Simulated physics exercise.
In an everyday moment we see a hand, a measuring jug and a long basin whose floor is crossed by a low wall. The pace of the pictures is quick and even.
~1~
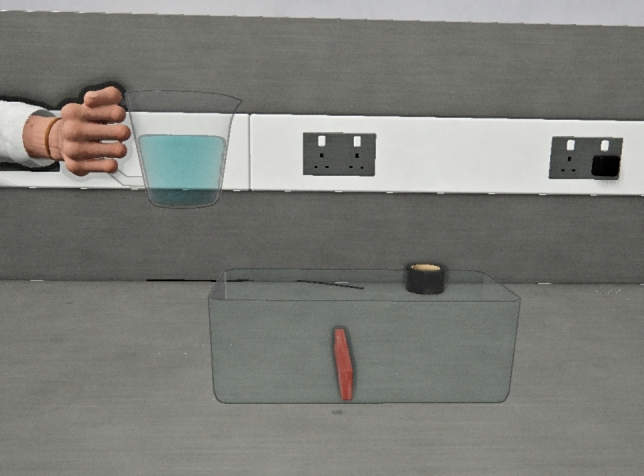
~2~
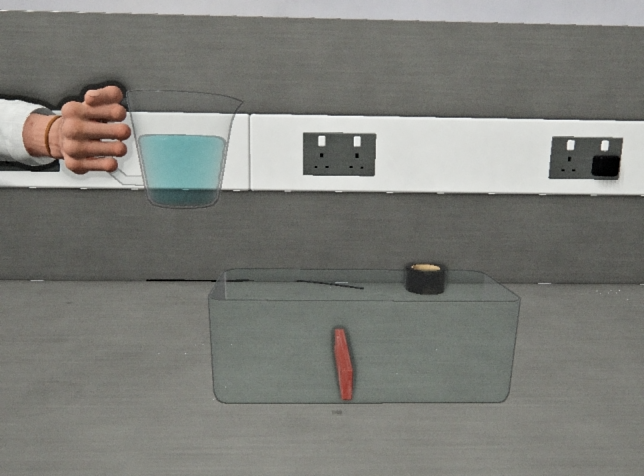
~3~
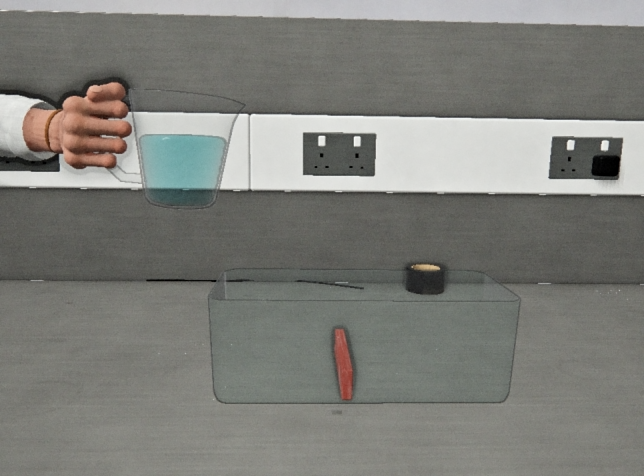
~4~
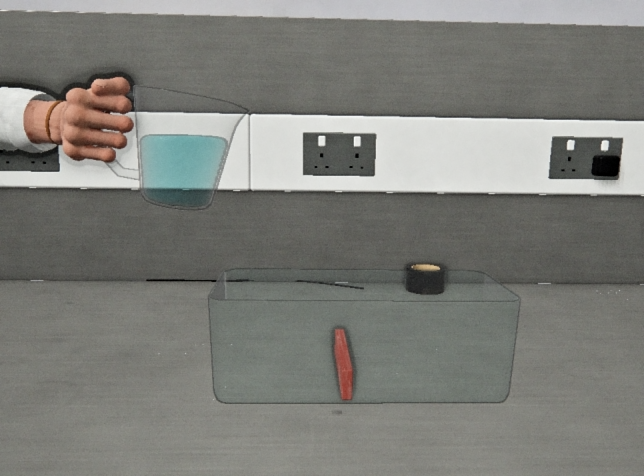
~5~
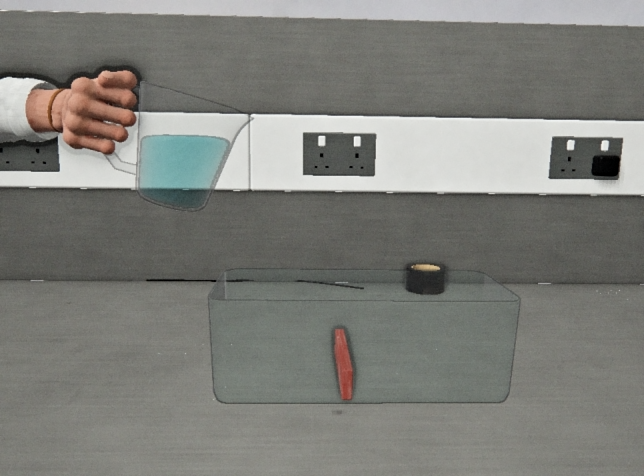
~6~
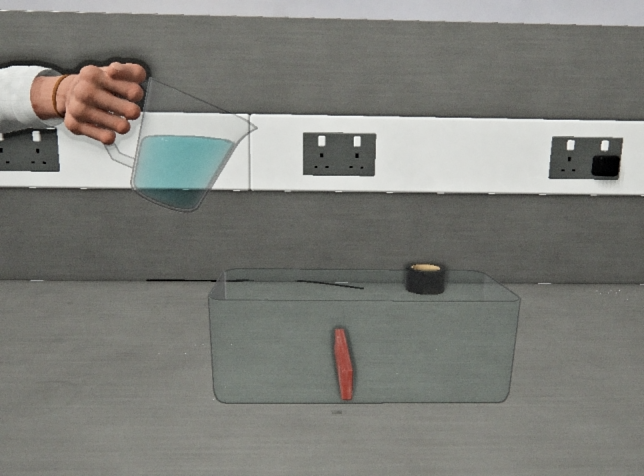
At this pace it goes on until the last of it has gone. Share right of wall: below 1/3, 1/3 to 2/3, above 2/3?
Below 1/3.
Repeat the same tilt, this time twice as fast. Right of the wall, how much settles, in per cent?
Close to 10 per cent.
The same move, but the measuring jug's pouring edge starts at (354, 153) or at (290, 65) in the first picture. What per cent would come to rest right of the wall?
Start one gives close to 95 percent, start two close to 80 percent.
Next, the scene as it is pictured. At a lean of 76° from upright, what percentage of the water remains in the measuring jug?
Roughly 80 percent remains at that point.
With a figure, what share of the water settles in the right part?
Share approx. 10 %.
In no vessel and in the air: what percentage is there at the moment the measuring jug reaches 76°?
Roughly 20 %.
A moment on, the measuring jug is tipped on its side and 80 per cent is still to pour, 2 is left of the wall and 0 right of it.
Next, the measuring jug is tipped right over and 18 per cent is still to pour, 58 is left of the wall and 1 right of it.
Then the measuring jug is tipped right over and 0 per cent is still to pour, 87 is left of the wall and 7 right of it.
Later the measuring jug is tipped right over and 0 per cent is still to pour, 87 is left of the wall and 8 right of it.
In the end 87 per cent lies left of the wall, 8 right of it and 5 outside.
